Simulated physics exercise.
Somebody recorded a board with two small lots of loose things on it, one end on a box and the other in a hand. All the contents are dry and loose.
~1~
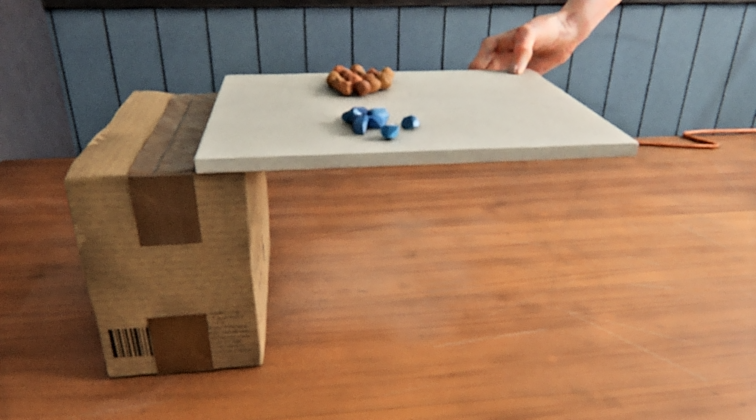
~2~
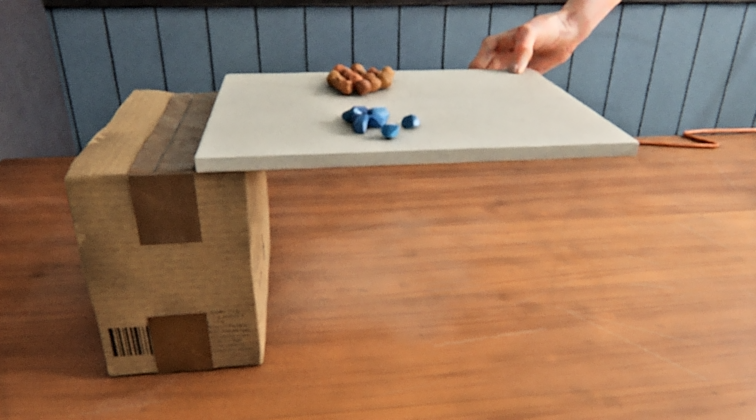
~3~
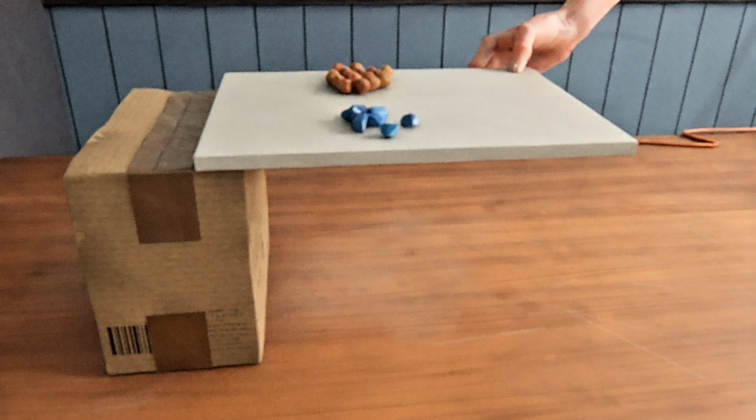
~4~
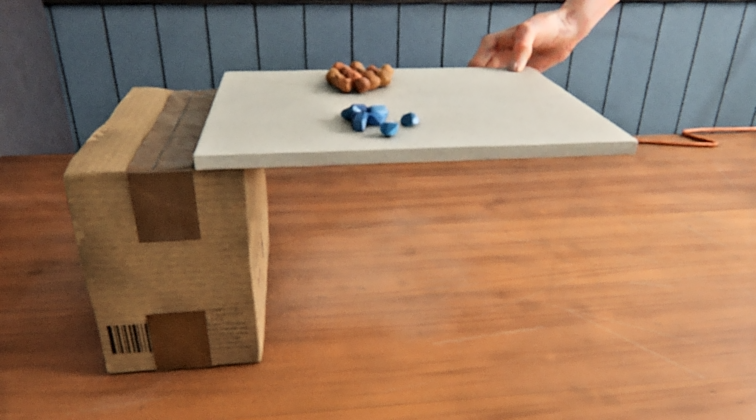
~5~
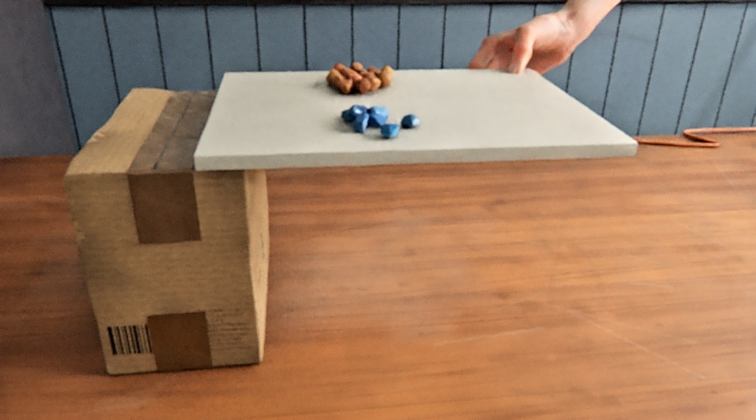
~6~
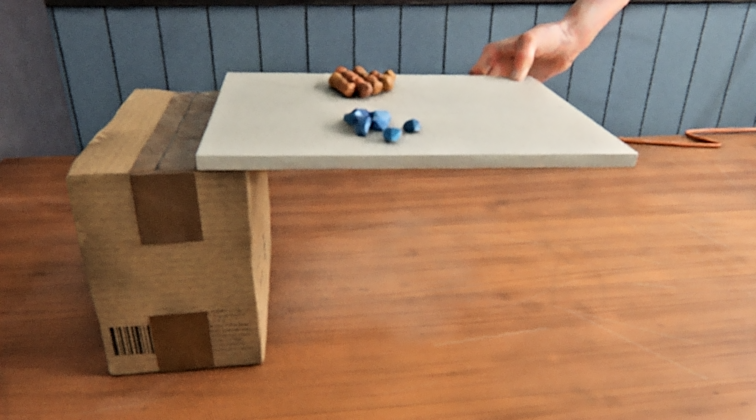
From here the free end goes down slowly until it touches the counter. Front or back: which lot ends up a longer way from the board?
The back-end lot gets the longer run.
Then, 0.59 s after the last picture, board sloping at 16°; front lot all still on the board; back lot all still on the board.
Then, 1.22 s after the last picture, board sloping at 32°; front lot all still on the board; back lot mostly less than half a board's length out.
Then, 1.96 s after the last picture, board resting at 38°; front lot mostly less than half a board's length out; back lot mostly up to a board's length out.
At rest, board resting at 38°; front lot mostly less than half a board's length out; back lot mostly up to a board's length out; the back lot has gone farther.
